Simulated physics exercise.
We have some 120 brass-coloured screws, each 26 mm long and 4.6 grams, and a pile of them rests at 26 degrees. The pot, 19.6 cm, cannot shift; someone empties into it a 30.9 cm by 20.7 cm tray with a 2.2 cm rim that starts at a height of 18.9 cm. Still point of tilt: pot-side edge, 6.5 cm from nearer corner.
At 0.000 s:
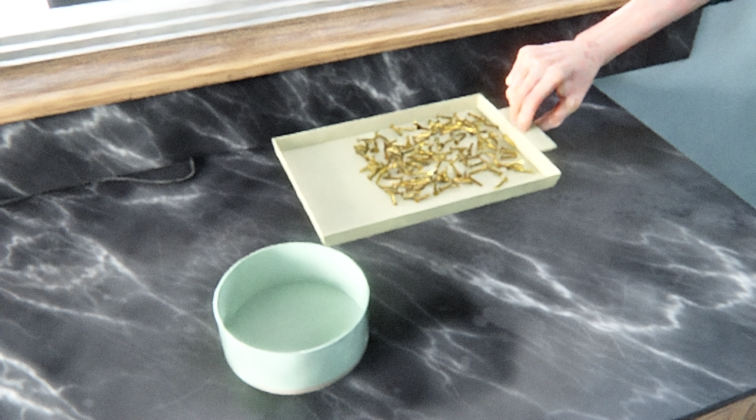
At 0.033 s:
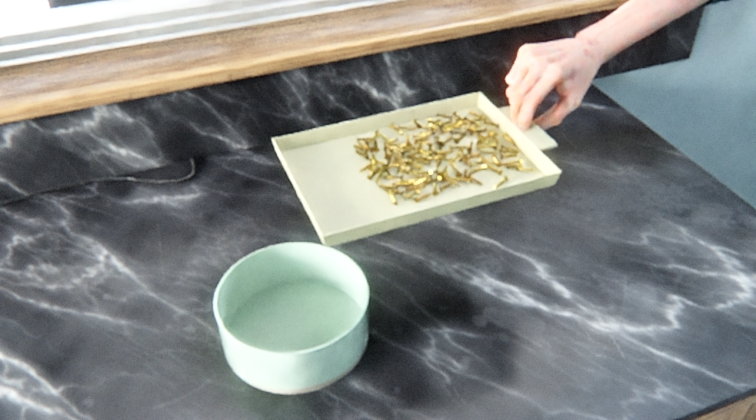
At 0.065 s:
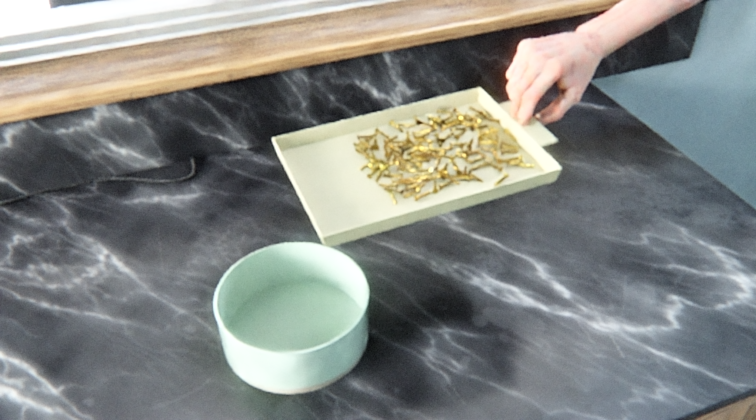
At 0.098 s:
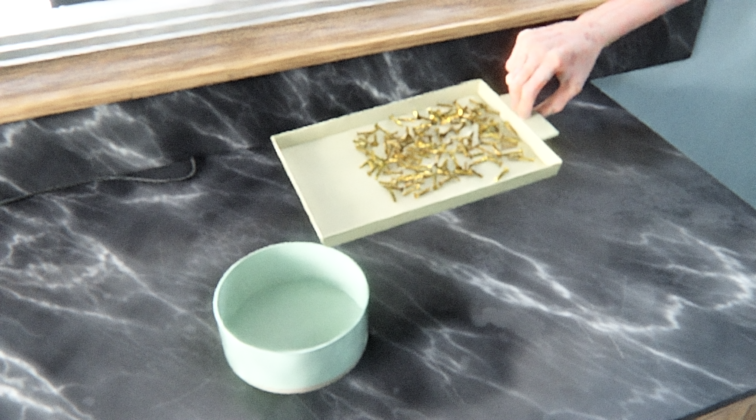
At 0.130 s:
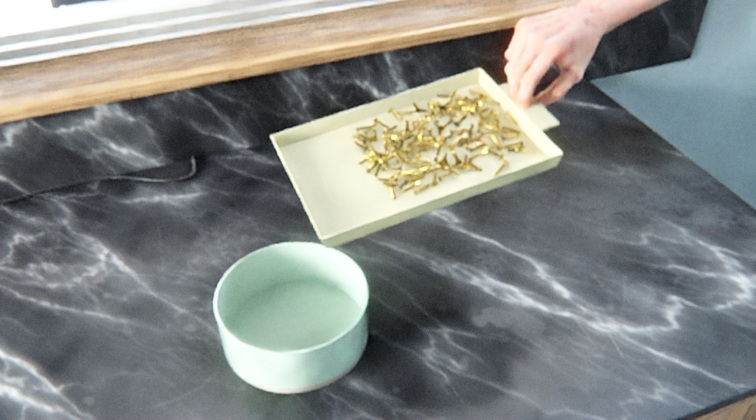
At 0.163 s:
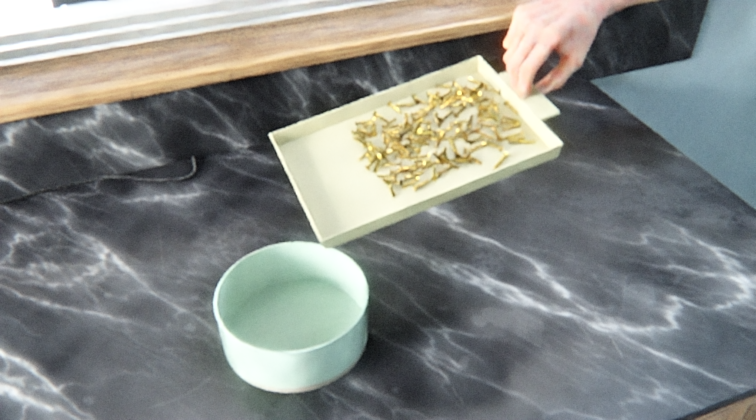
A shallow cream tray scattered with small brass-coloured pieces lies level on a dark marbled worktop, a hand gripping its right end, behind a pale green pot. The hand then gradually raises that end, tilting the tray toward its left side, while the pieces stay bunched toward the right and the pot stays still.
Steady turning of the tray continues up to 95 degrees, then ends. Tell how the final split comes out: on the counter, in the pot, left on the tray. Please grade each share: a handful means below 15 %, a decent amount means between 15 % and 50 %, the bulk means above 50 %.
Counter: A handful, pot: The bulk, tray: A handful.
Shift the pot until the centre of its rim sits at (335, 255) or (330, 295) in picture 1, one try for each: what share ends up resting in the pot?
I'd say close to 5 percent for the first spot and 65 percent for the second.
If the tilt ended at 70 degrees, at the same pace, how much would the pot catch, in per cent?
Share in the pot: Around 75 %.
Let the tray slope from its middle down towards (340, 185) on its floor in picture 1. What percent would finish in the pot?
My guess is roughly 70 percent.
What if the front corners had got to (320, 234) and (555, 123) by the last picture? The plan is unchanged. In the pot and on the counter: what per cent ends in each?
Pot 55; counter 45.
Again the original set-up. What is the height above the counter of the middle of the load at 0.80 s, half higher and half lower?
I'd say near 16 cm.
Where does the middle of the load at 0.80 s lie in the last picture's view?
Around (296, 264).
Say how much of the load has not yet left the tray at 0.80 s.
Around 40 percent.
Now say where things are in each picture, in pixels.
The first picture shows tray tilt 0 degrees, front corners at (325, 232) and (557, 172); middle of the pieces at (445, 154); pot at (292, 294).
The second picture shows tray tilt 0 degrees, front corners at (325, 233) and (557, 170); middle of the pieces at (445, 153).
The third picture shows tray tilt 2 degrees, front corners at (325, 233) and (557, 167); middle of the pieces at (445, 150).
The fourth picture shows tray tilt 4 degrees, front corners at (324, 234) and (558, 161), lowest corner left front; middle of the pieces at (445, 145).
The fifth picture shows tray tilt 7 degrees, front corners at (323, 236) and (558, 152), lowest corner left front; middle of the pieces at (445, 138).
The sixth picture shows tray tilt 11 degrees, front corners at (322, 237) and (558, 143), lowest corner left front; middle of the pieces at (444, 130); pot at (292, 293). Its pace works out near 105 degrees a second.
Then, at 0.54 s, tilt 51 degrees; the tray holds 100 %, the pot 0 %.
Then, at 0.80 s, tilt 79 degrees; the tray holds 40 %, the pot 10 %.
After 1.16 s, tilt 95 degrees; the tray holds 0 %, the pot 85 %.
In the end, at 2.4 s, counter 5 %, pot 90 %, tray 0 %.
